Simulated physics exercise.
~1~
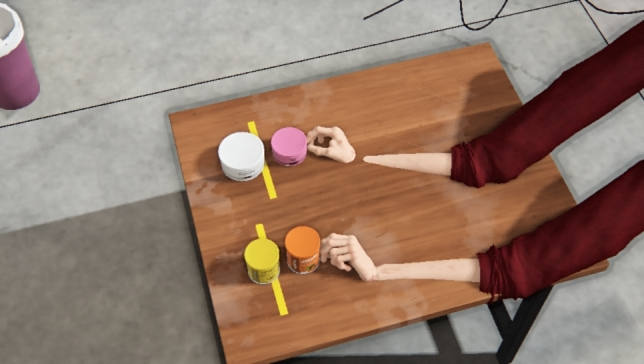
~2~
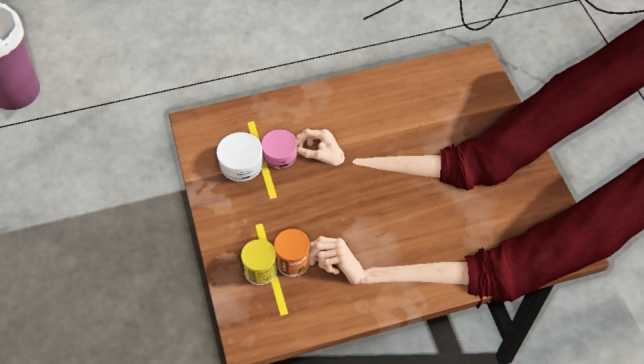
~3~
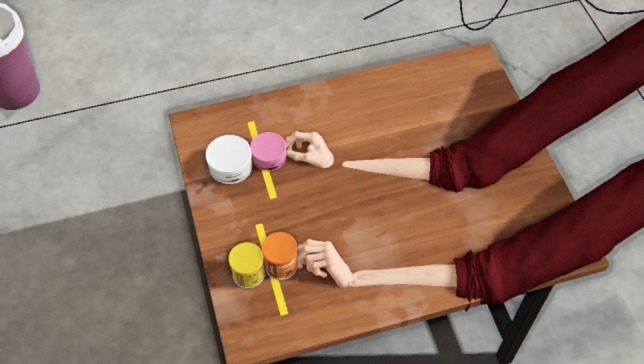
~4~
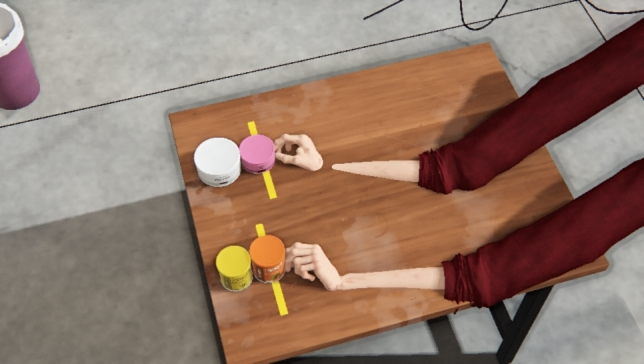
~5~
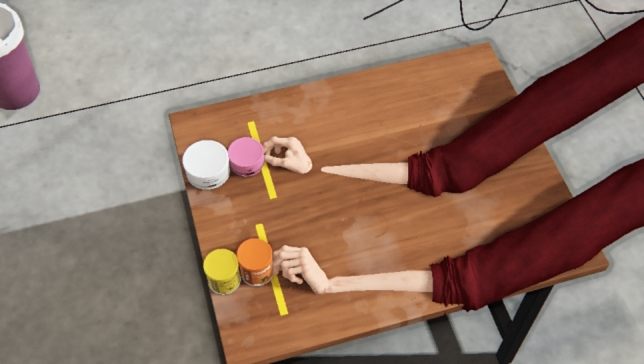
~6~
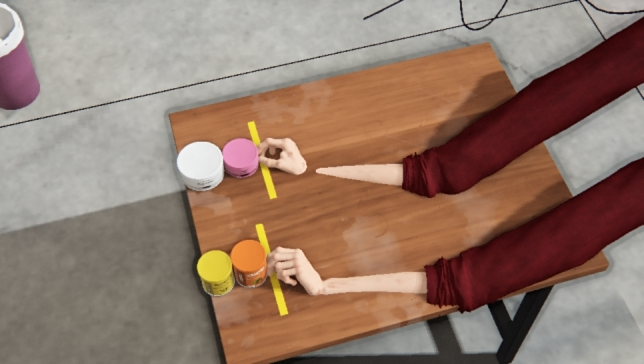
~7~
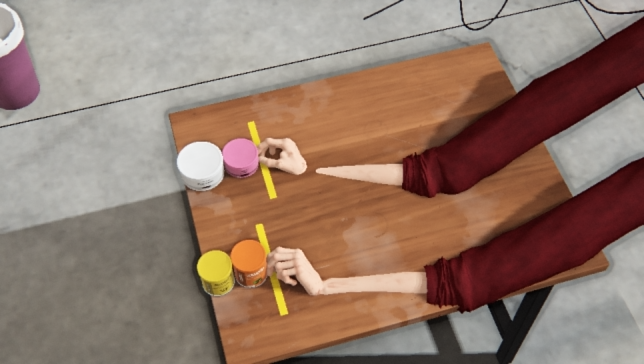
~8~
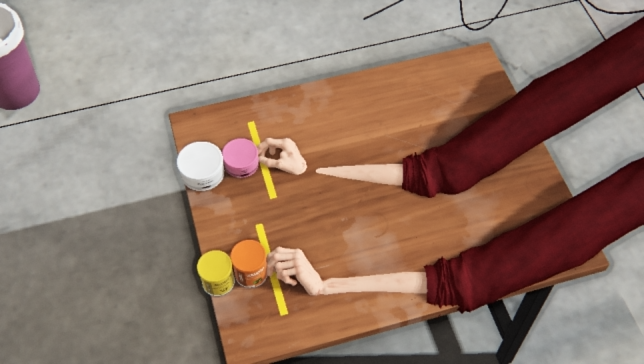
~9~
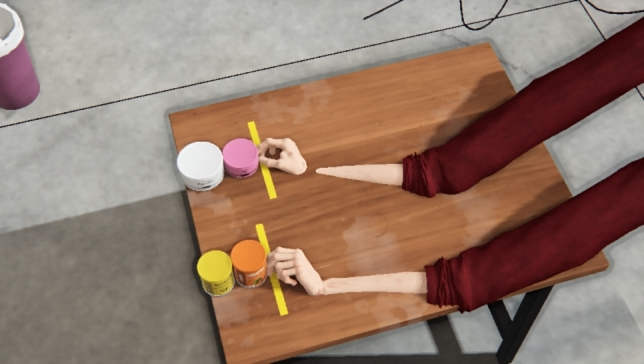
Two hands in dark red sleeves pushed a pink tub and an orange pot left across a wooden table, shoving a white tub and a yellow pot ahead past yellow tape strips, then stopped with all four still on the table near its edge.
